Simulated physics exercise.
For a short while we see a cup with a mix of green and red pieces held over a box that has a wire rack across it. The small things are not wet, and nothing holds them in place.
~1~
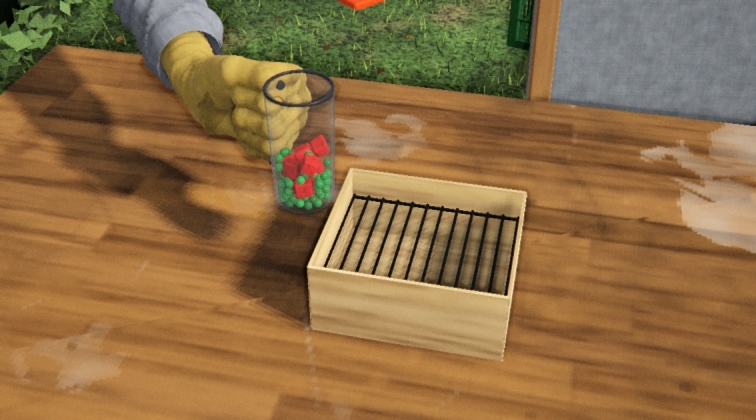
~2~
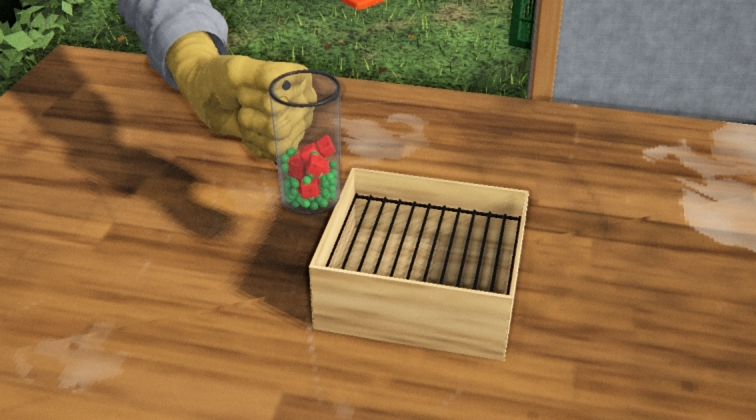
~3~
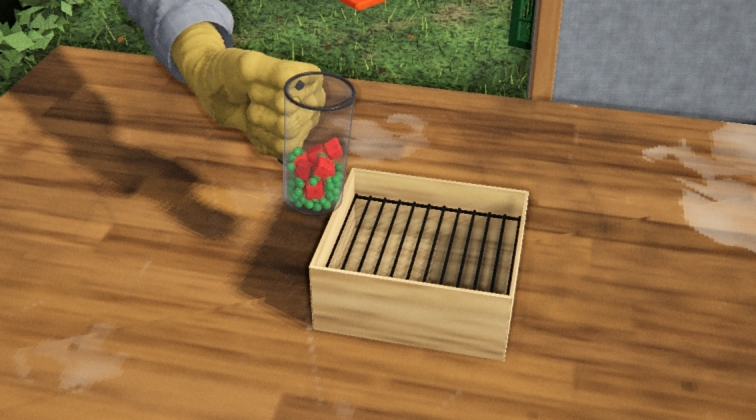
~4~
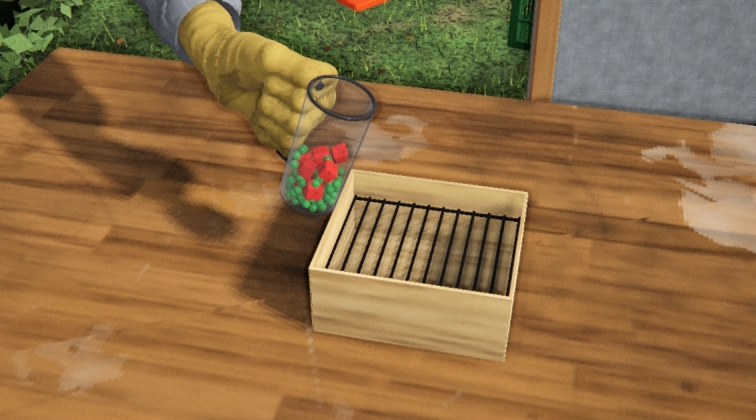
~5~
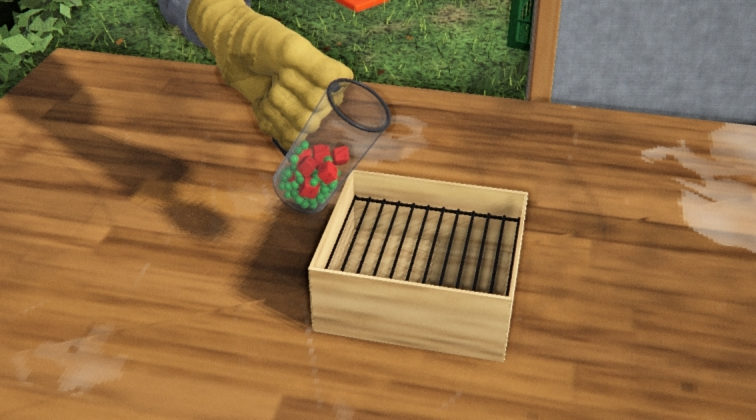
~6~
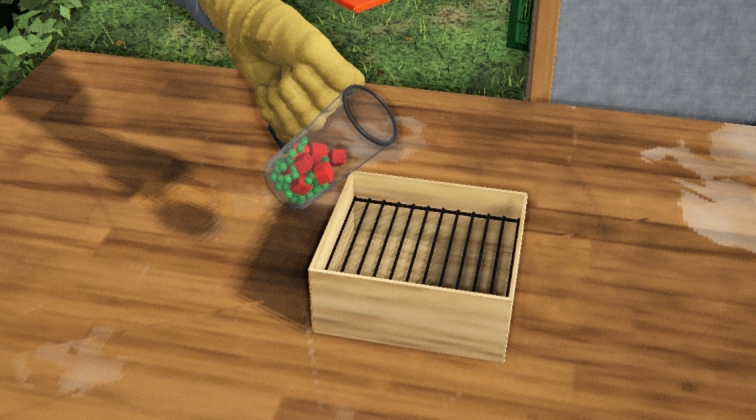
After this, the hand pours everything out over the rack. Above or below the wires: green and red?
Green pieces get through; red pieces are caught.
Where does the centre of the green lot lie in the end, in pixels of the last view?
Resting centre: About (402, 290) px.
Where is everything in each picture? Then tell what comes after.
Cup near (302, 145), upright; rack near (478, 261), 12 wires across; green marbles near (301, 193), narrower than the gaps; red dice-shaped beads near (315, 168), wider than the gaps, in the first picture.
Cup near (308, 145), upright; red ones near (321, 168), in the second picture.
Cup near (316, 146), tipped 5°; green ones near (310, 193), in the third picture.
Cup near (325, 149), tipped 18°; red ones near (321, 157), in the fourth picture.
Cup near (328, 150), tipped 30°; green ones near (299, 187), in the fifth picture.
Cup near (328, 150), tipped 43°; rack near (479, 263); green ones near (289, 180); red ones near (318, 154), in the sixth picture.
Then, 0.41 s on from there, green ones, the whole lot in the cup; red ones, the whole lot in the cup.
Then, 0.78 s on from there, green ones, all but a few in the cup, only a few on or over the wires; red ones, the whole lot in the cup.
Then, 1.09 s on from there, green ones, a little in the cup, near two thirds on or over the wires, near a quarter under the rack; red ones, the whole lot on or over the wires.
In the end, green ones, the whole lot under the rack; red ones, the whole lot on the wires, none at all under the rack.
